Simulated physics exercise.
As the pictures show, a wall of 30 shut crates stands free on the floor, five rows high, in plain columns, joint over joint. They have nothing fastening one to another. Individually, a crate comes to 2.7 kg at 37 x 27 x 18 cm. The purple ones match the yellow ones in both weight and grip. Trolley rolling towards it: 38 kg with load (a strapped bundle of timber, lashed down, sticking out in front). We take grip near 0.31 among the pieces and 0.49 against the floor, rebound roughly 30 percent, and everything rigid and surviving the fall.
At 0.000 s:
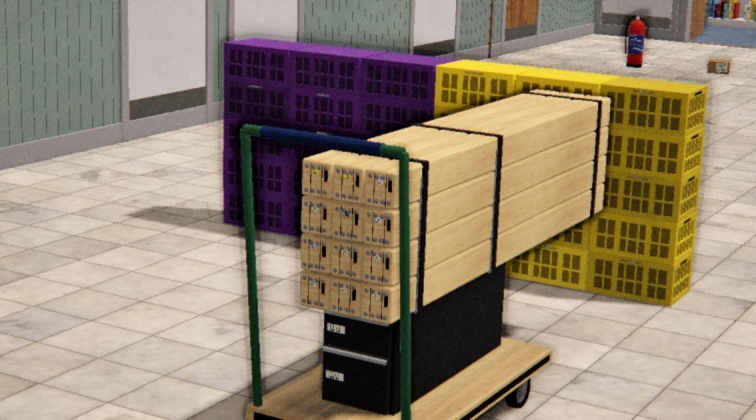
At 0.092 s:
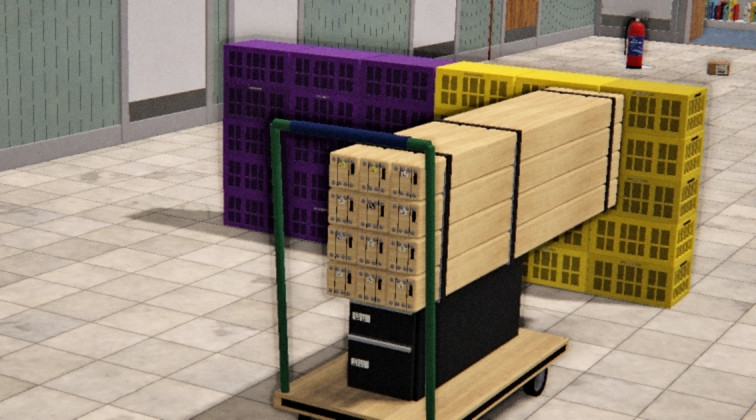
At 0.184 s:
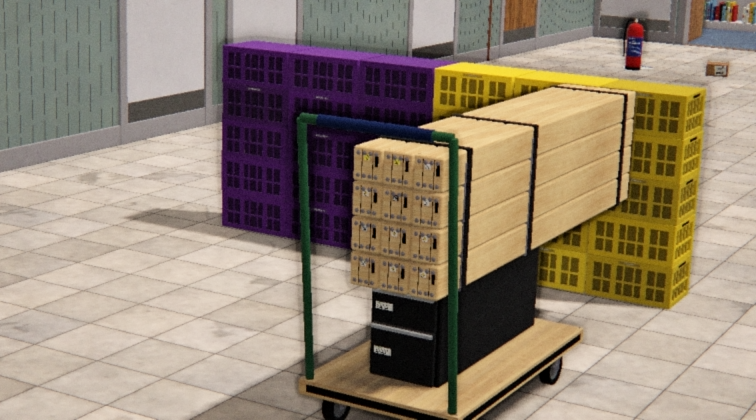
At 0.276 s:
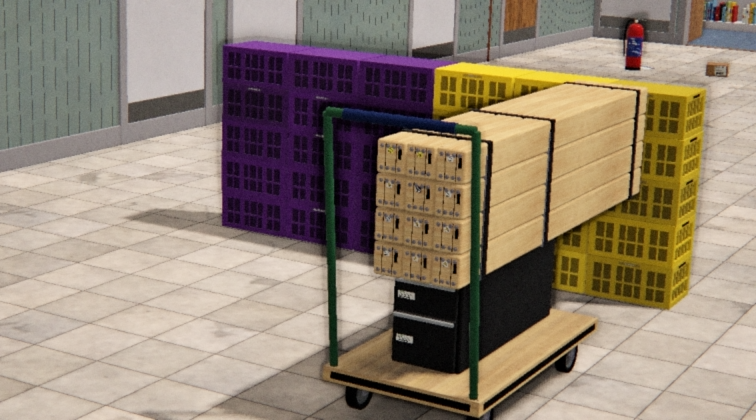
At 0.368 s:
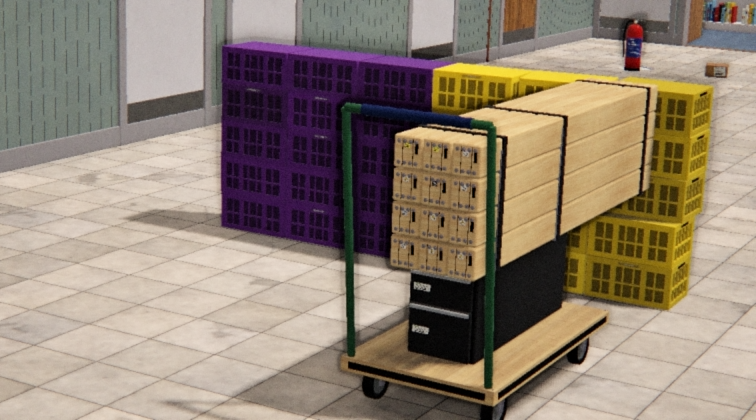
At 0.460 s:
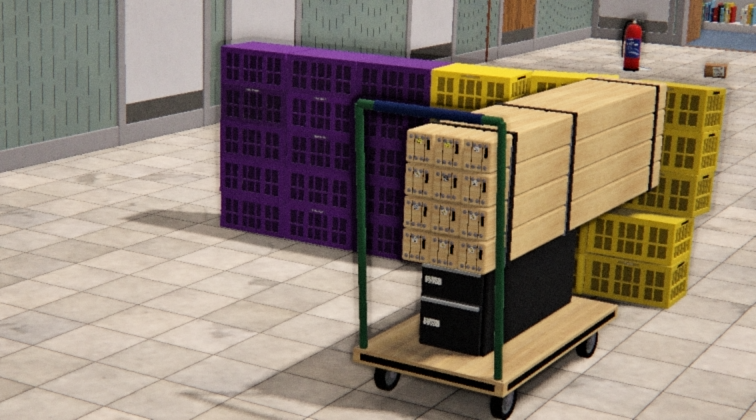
A trolley loaded with long wooden beams rolls forward and pushes into stacked yellow crates.
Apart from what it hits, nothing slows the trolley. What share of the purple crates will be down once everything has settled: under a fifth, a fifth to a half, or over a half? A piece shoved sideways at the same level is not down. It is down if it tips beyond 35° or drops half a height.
Under a fifth.
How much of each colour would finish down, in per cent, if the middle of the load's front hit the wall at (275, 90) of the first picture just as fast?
The yellow ones would be 0 per cent down and the purple ones 40 per cent.
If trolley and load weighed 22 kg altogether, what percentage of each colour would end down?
Down by colour: Yellow 40, purple 0 per cent.
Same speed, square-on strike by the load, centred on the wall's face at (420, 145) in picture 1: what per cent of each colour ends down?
Yellow 30, purple 30 per cent.
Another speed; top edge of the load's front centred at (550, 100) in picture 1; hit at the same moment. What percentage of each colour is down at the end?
Result - yellow: 40%; purple: 0%.
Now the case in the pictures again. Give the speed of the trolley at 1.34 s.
Its speed is around 0.4 m/s.
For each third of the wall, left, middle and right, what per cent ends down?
From the left: 0, then 0, then 60 percent.
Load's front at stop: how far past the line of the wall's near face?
About 90 cm beyond it.
Around 0.62 s, load 30 cm past the wall's line, still rolling; none of the 15 purple crates down (1 of 30 in all colours); top purple crate unmoved; top yellow crate tipped 34°, 10 cm lower.
Around 0.84 s, load 49 cm past the wall's line, still rolling; none of the 15 purple crates down (6 of 30 in all colours); top purple crate unmoved; top yellow crate on its side.
Around 1.34 s, load 84 cm past the wall's line, still rolling; none of the 15 purple crates down (6 of 30 in all colours); top purple crate unmoved; top yellow crate on its side.
Finally (2.3 s), load 89 cm past the wall's line, stopped; none of the 15 purple crates down (6 of 30 in all colours); top purple crate unmoved; top yellow crate on its side. That is 0 per cent. Seen by the last camera, middles, top purple crate near (406, 82), top yellow crate near (721, 223).
